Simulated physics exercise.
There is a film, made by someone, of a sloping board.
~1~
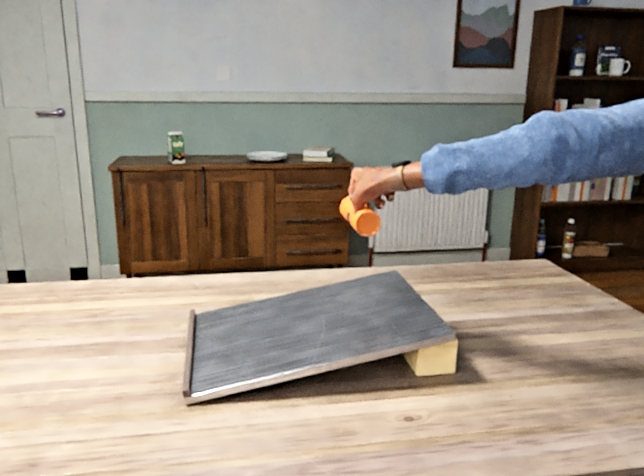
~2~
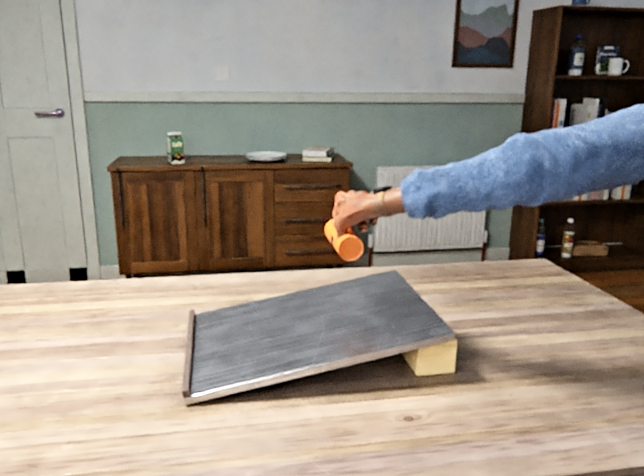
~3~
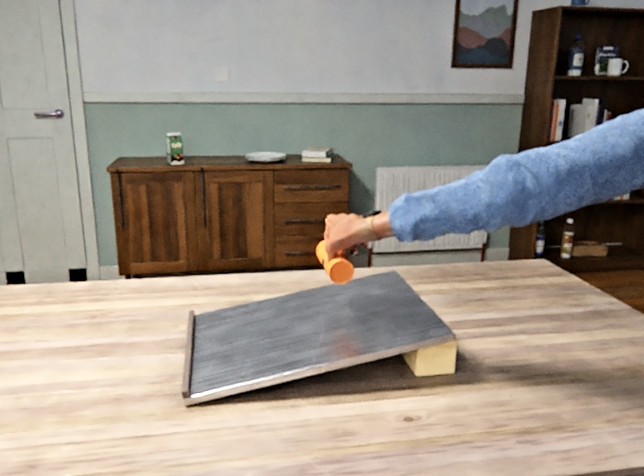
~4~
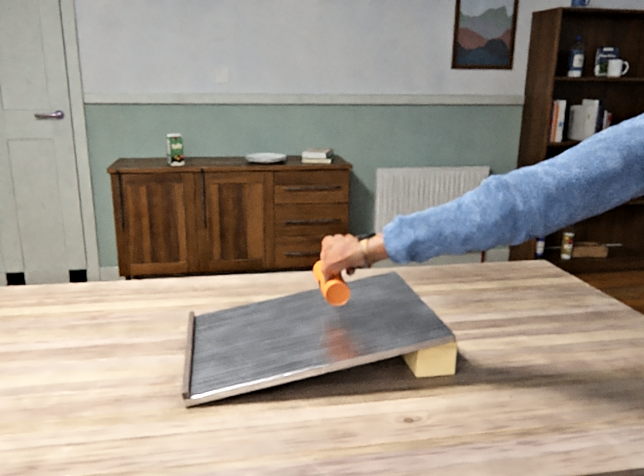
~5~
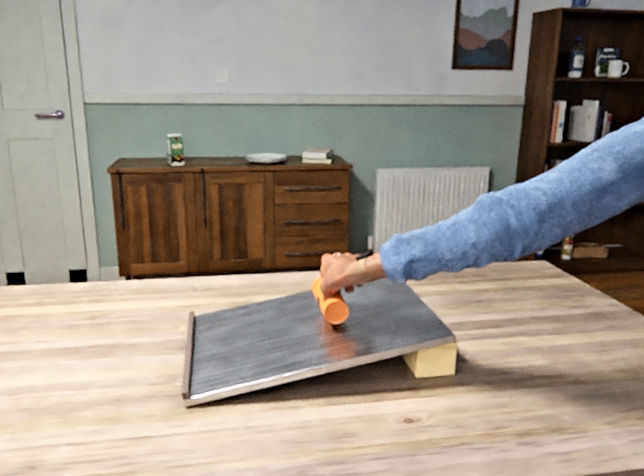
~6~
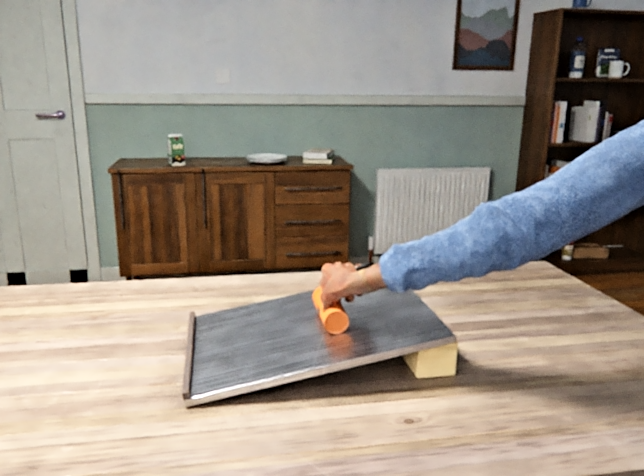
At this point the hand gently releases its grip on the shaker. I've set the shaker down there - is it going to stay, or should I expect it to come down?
Expect it to come down.
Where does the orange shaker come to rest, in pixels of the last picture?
In the last picture, near pixel (100, 355).
Then, 0.70 s past the last view, orange shaker displaced well along near (238, 329).
Then, 1.20 s past the last view, orange shaker now off the board.
Finally, off the board, orange shaker. Final places as the last picture's camera would see them, orange shaker near (100, 355). The orange shaker runs down the board.
